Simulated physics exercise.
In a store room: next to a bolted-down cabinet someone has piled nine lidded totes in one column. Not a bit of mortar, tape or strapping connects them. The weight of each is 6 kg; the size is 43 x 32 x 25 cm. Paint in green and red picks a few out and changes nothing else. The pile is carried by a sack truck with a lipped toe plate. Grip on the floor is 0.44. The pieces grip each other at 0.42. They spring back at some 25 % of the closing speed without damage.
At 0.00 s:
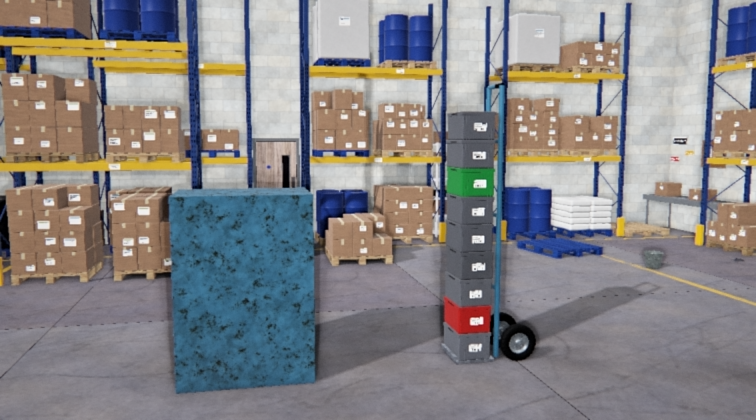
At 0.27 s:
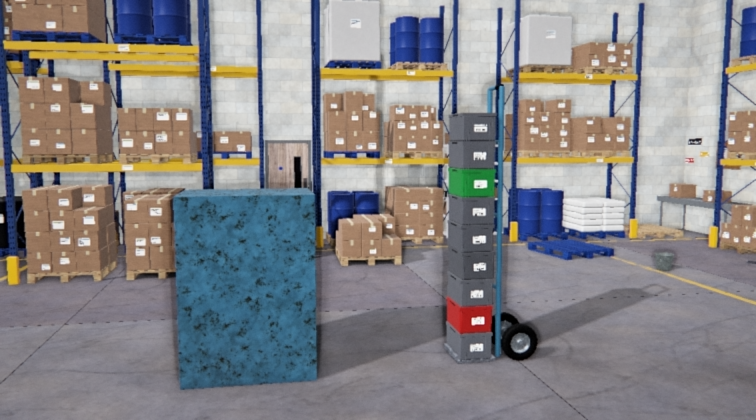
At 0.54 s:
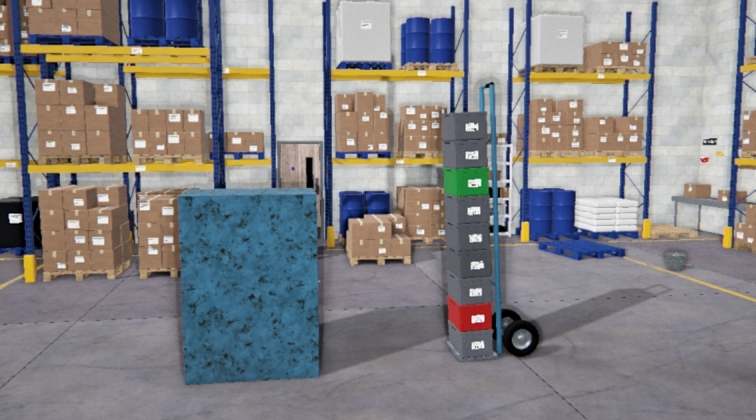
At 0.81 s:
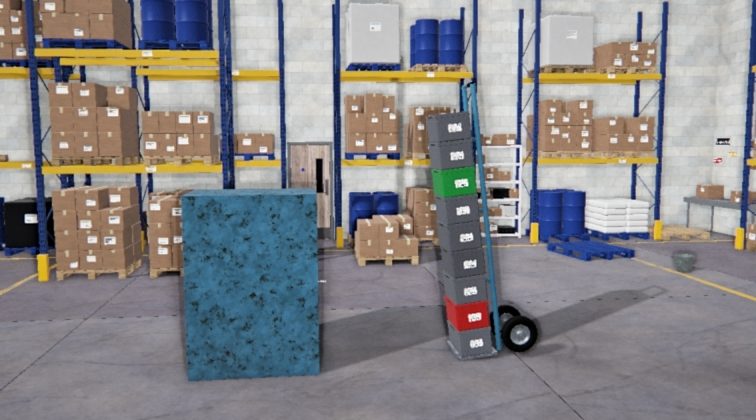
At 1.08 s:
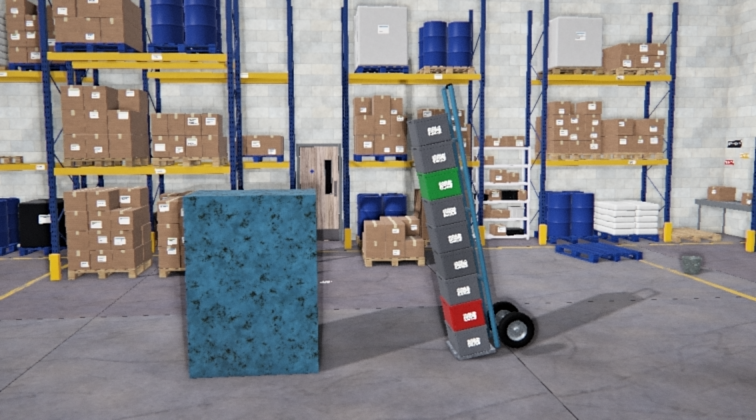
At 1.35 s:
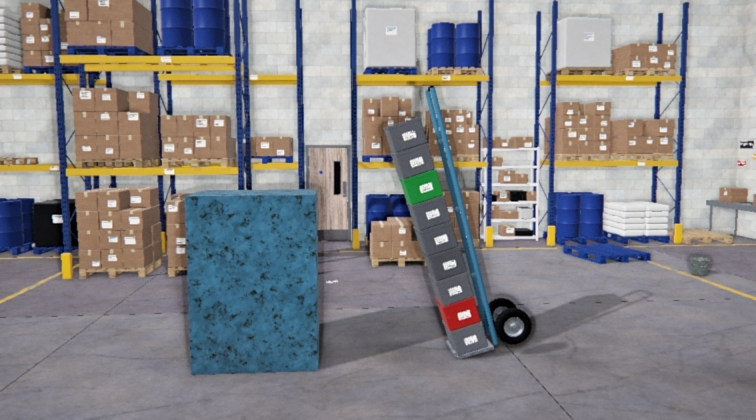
A sack truck stacked with totes stands upright at first on the grey floor of a storeroom, seen from the front at a short distance as the camera shifts slightly. The column is grey with one green tote near the top and one red near the bottom, right of a mottled blue block, before racks of cartons and blue drums. The truck then leans steadily leftward, its totes tilting with it toward the block.
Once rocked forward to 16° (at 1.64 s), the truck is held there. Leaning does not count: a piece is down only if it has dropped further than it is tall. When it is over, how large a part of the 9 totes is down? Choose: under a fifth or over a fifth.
In all, above one in five of them end up down.
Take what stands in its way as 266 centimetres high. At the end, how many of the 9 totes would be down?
8.
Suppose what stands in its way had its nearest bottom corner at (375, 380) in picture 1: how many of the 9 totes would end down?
1.
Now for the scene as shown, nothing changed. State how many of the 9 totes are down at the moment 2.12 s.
3.
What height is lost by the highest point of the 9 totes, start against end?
Something like 45 cm, give or take.
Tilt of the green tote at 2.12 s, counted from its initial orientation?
My estimate is close to 40°.
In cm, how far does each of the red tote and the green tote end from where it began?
Red: About 20 cm, green: About 120 cm.
By 1.44 s, none of the 9 totes down, 9 disturbed; green tote tilted 20°; red tote tilted 20°.
By 1.62 s, none of the 9 totes down, 9 disturbed; green tote tilted 28°, 10 cm lower; red tote tilted 28°.
By 1.78 s, 2 of the 9 totes down; green tote tilted 39°, 22 cm lower; red tote tilted 39°.
By 2.12 s, 3 of the 9 totes down; green tote tilted 43°, 30 cm lower; red tote tilted 43°.
When it is over (2.9 s), 4 of the 9 totes down; red tote tilted 44°; green tote tilted 44°, 33 cm lower. That is 44 per cent. In pixels of the last frame, middles, red tote near (446, 309), green tote near (354, 219).
